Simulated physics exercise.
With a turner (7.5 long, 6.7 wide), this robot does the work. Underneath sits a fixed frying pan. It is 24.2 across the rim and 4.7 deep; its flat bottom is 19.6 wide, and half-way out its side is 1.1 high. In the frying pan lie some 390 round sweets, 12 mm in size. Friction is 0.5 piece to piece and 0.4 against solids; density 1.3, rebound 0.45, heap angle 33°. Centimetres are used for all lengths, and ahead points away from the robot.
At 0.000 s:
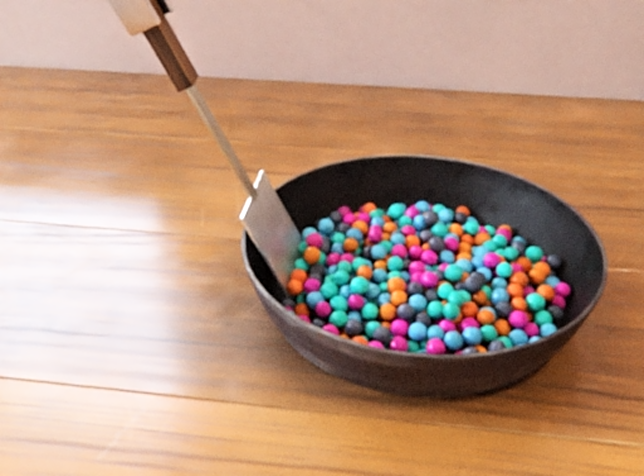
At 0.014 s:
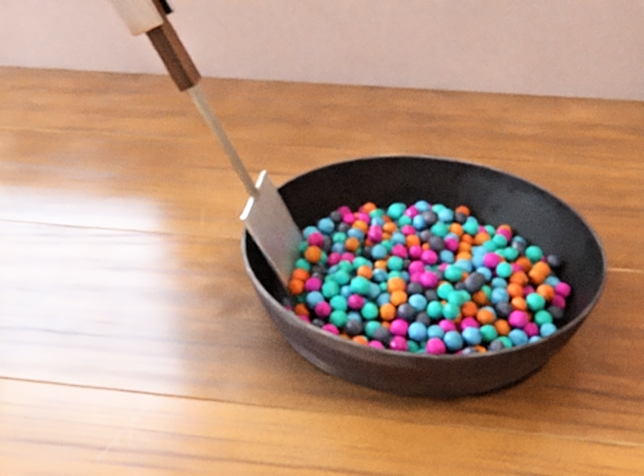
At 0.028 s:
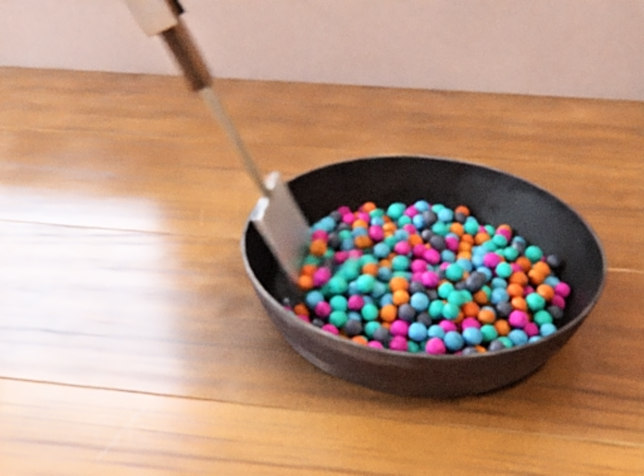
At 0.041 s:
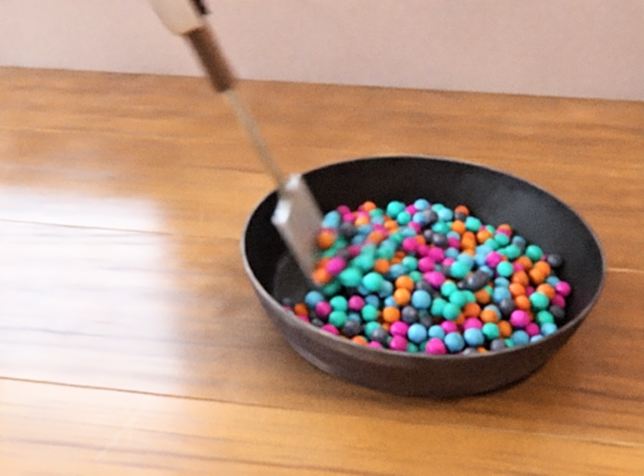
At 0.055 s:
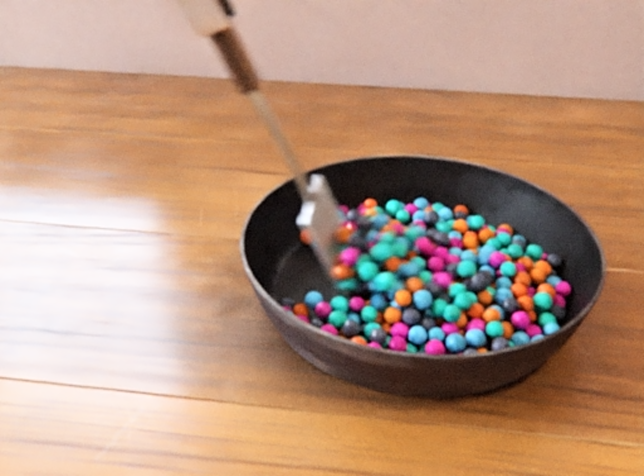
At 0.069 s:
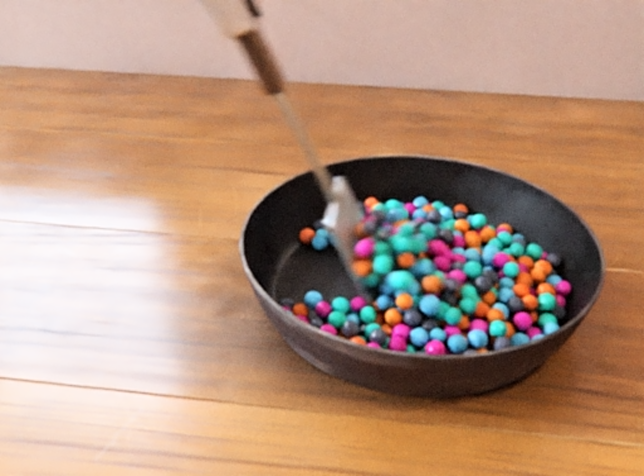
At the start, a metal turner rests against the left inside wall of a dark frying pan of small colorful balls on a wooden surface. The turner then moves right through the pan, pushing the nearby balls into a heap toward the middle and leaving a patch of bare pan behind it.
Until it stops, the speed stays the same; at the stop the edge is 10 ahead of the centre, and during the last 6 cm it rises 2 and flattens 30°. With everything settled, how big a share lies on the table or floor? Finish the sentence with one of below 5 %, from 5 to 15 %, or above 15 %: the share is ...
The share is above 15 %.
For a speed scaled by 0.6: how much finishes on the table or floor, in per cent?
The share would be near 10 in a hundred.
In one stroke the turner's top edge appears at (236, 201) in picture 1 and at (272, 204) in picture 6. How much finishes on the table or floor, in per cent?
My guess would be close to 5 per cent.
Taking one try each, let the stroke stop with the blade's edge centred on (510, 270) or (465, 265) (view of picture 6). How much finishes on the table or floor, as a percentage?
About 10 and 5 per cent.
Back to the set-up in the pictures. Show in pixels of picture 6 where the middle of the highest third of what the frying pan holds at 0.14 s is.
Near pixel (502, 253).
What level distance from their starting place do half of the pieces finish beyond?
The answer is about 3 cm.
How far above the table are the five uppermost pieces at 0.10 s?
They are around 7 cm up.
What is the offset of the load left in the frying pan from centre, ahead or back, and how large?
The balance point is about 2.5 cm ahead.
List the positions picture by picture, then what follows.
Turner top edge at (252, 193), sloping 64°; upper third of the load around (412, 273), from x 285 to 560, top at y 210; 394 in the frying pan, in the first frame.
Turner top edge at (254, 193), sloping 64°; upper third of the load around (406, 271), from x 285 to 560, top at y 210, in the second frame.
Turner top edge at (266, 194), sloping 64°; upper third of the load around (404, 268), from x 285 to 560, top at y 210, in the third frame.
Turner top edge at (288, 196), sloping 64°; upper third of the load around (408, 262), from x 285 to 560, top at y 205, in the fourth frame.
Turner top edge at (311, 198), sloping 64°; upper third of the load around (412, 259), from x 285 to 565, top at y 205, in the fifth frame.
Turner top edge at (334, 199), sloping 64°; upper third of the load around (419, 255), from x 285 to 565, top at y 205; 394 in the frying pan, in the sixth frame.
By 0.10 s, sloping 64°, highest piece 8 above the table; 394 in the frying pan.
By 0.14 s, sloping 56°, highest piece 9 above the table; 394 in the frying pan.
By 0.35 s, sloping 34°, highest piece 19 above the table; 288 in the frying pan, 37 on the table or floor, 69 on the blade or in flight.
By 1.40 s, sloping 34°, highest piece 6 above the table; 288 in the frying pan, 106 on the table or floor.
Final count, 288 in the frying pan, 106 on the table or floor. That is 27 % on the table or floor.
